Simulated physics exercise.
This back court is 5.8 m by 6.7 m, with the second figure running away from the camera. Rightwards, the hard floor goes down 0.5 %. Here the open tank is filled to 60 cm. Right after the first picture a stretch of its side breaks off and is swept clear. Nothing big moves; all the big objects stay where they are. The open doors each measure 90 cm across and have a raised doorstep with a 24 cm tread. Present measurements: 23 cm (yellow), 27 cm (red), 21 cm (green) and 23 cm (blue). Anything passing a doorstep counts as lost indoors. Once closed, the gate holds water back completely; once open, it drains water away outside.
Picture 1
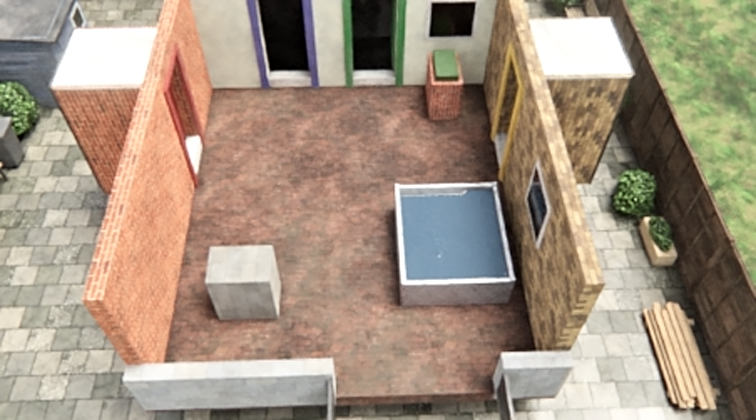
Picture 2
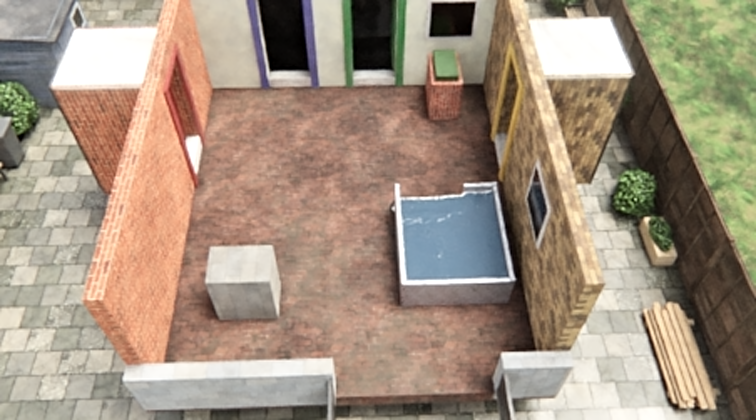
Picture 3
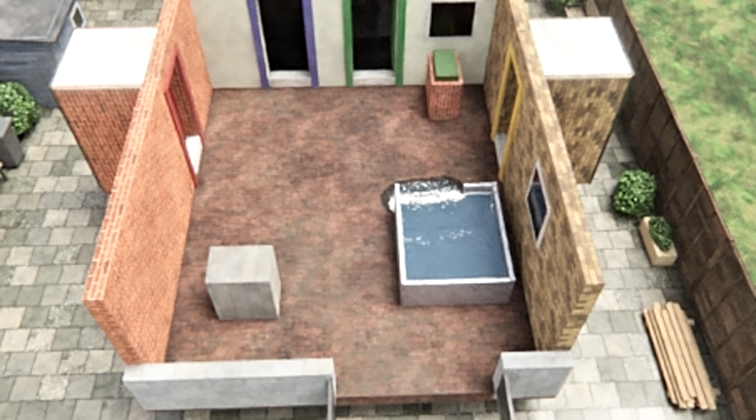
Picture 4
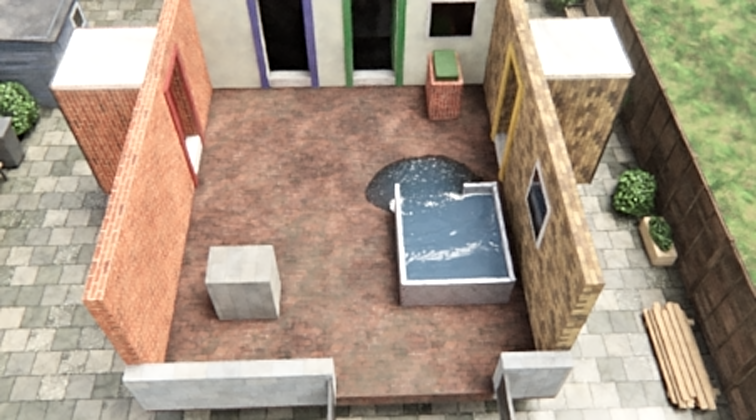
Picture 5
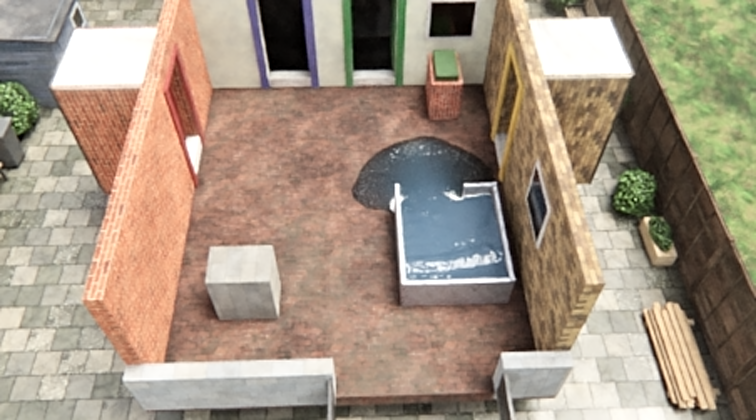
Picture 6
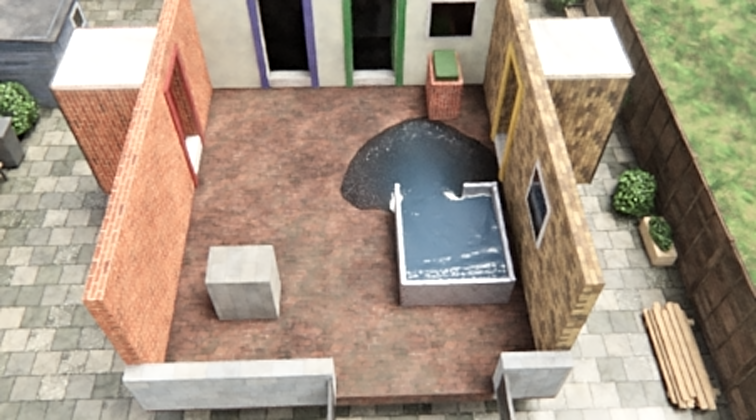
A brick-paved court, seen from high above by a still camera, lies between an orange brick wall on the left and a tan stone wall on the right. Purple and green surrounds edge dark doorways at the back, a pale block stands left, and a water-filled tank sits right. The tank's far side opens, and water pours out, spreading backward and leftward in a widening dark pool.
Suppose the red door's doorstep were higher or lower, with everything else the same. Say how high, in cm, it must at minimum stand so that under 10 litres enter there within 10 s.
It must stand at least about 6 cm high.
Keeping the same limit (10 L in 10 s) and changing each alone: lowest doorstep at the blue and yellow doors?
Some 10.0 cm for blue, some 10.5 cm for yellow.
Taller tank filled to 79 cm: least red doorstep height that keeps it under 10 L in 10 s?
You'd need a step of close to 9.0 cm.
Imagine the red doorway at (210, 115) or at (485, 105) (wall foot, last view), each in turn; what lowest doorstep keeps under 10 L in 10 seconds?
You'd want about 16 cm there first, then about 19 cm.
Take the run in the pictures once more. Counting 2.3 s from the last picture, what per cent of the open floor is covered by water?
I'd estimate about 40 percent.
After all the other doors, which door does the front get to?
That would be the red door.
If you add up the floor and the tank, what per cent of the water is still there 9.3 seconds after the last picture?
Roughly 98 %.
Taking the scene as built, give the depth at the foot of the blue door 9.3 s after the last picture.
The depth there is around 8.0 cm.
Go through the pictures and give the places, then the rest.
In the first picture, the open tank at (451, 234) is whole and still, 60 cm deep; the red door at (187, 126) is dry.
In the second picture, the front is at a hidden place, 0.2 m from the gap on the far side; 0.2 m2 of floor is wet, 60 cm left at the back.
In the third picture, the gap is on the far side, the front 0.7 m out at (438, 181); the back of the open tank holds 60 cm.
In the fourth picture, the front is at (417, 160), 1.3 m from the gap on the far side; 2.0 m2 of floor is wet, 60 cm left at the back.
In the fifth picture, the front is at (424, 140), 1.8 m from the gap on the far side; 3.1 m2 of floor is wet, 55 cm left at the back.
In the sixth picture, water pours out on the far side and has run 2.3 m, to (416, 121); about 5 cm deep outside, 50 cm at the back; 3.0 m in a straight line remain to the red door at (187, 126).
Then, 0.7 s after the last picture water covers 25 % of the floor, deepest (30 cm) near (418, 203); it has not reached the red door.
Then, 2.3 s after the last picture water covers 40 % of the floor, deepest (29 cm) near (432, 85); it has not reached the red door.
Then, 9.3 s after the last picture water covers 95 % of the floor, deepest (9 cm) near (162, 376); 6 cm at the red door, 0 litres in over its 27 cm doorstep.
At the red door as built, the water peaked near 9 cm, 5.7 s after the last picture.
Run again over the same 10 s with other heights there, 20 litres in over 5 cm, 6 litres over 7 cm. The limit of 10 litres is kept from about 6 cm up.
